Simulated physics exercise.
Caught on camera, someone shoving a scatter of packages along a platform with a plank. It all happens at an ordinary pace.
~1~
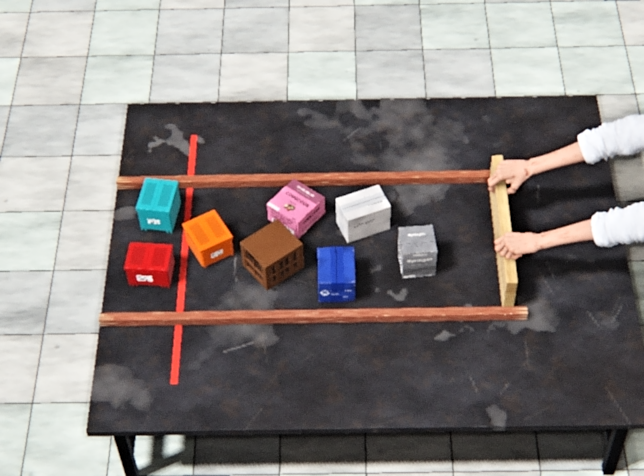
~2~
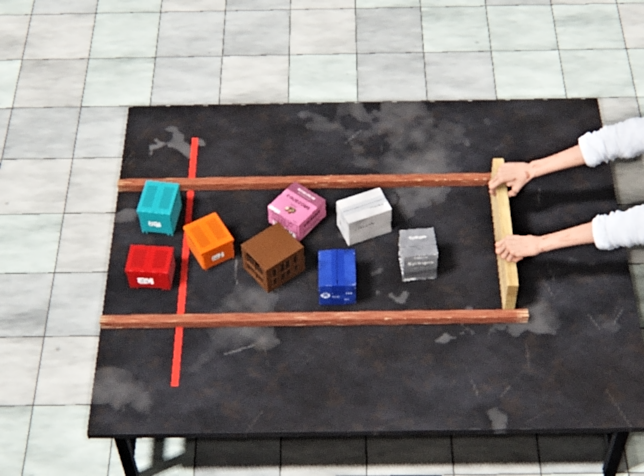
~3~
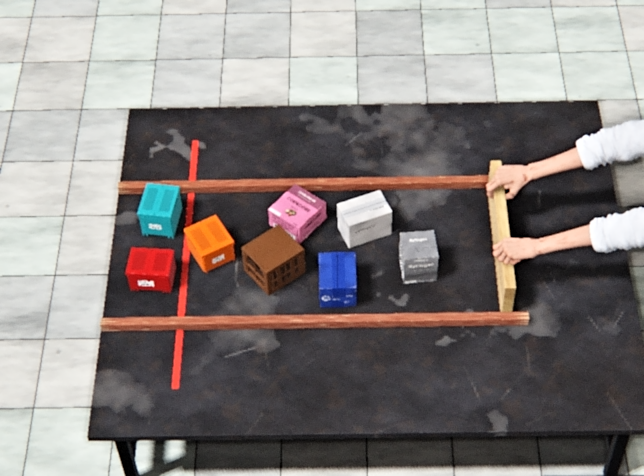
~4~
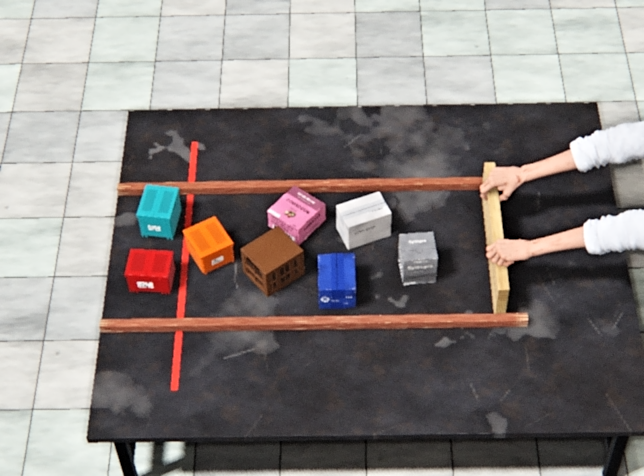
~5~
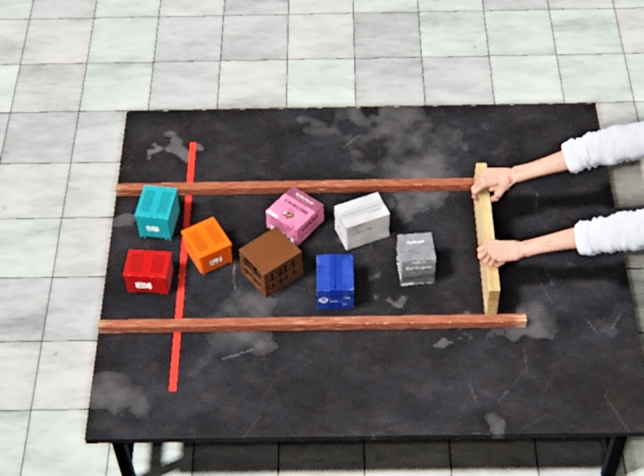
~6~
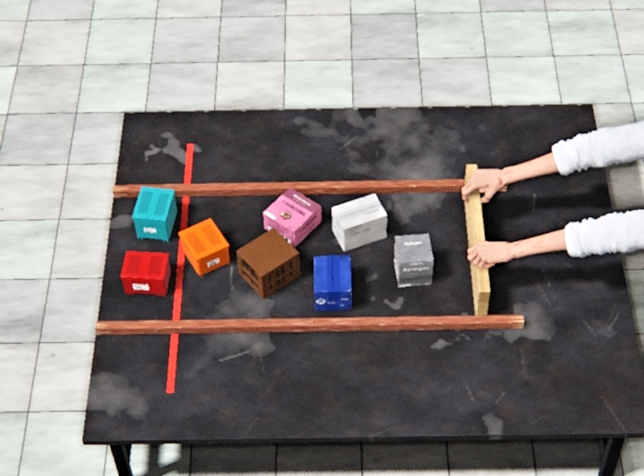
At the start, two hands hold a wooden plank upright at the right end of two rails on a dark table, with colourful boxes scattered to its left near a red tape line. The hands then slide the plank slightly leftward, while the boxes stay essentially in place, untouched.
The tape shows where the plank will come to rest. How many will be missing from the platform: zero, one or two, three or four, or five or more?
In the end the number that fall off is three or four.
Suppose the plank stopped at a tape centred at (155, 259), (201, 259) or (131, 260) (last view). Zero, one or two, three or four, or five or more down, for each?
In that order: More than four; either one or two; at least five.
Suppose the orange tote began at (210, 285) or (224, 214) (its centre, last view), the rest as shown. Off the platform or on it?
Place by place, it stays on; goes over.
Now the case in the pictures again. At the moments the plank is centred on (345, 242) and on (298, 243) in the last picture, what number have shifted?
First 4, then 6.
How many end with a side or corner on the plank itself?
3 of them.
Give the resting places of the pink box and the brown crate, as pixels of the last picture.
Near (119, 209) and (113, 269).
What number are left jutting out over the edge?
That would be 2.
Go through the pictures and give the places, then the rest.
In the first frame, red tote (150, 265); turquoise tote (159, 206); orange tote (209, 239); plank (503, 231); tape (185, 250).
In the second frame, turquoise tote (160, 208); white parcel (364, 217).
In the third frame, orange tote (210, 244); grey box (419, 257).
In the fourth frame, red tote (151, 272); blue box (337, 281).
In the fifth frame, turquoise tote (158, 213); plank (486, 239).
In the sixth frame, red tote (146, 274); turquoise tote (156, 214); orange tote (205, 248); plank (476, 240); tape (181, 259).
Early on, none off yet; red tote at rest near (146, 274); turquoise tote at rest near (156, 214); orange tote at rest near (205, 248).
A while later, none off yet; red tote at rest near (146, 274); turquoise tote at rest near (156, 214); orange tote travelled a little near (191, 240).
Finally, the number that fall off is three or four; lost, orange tote, turquoise tote and red tote.
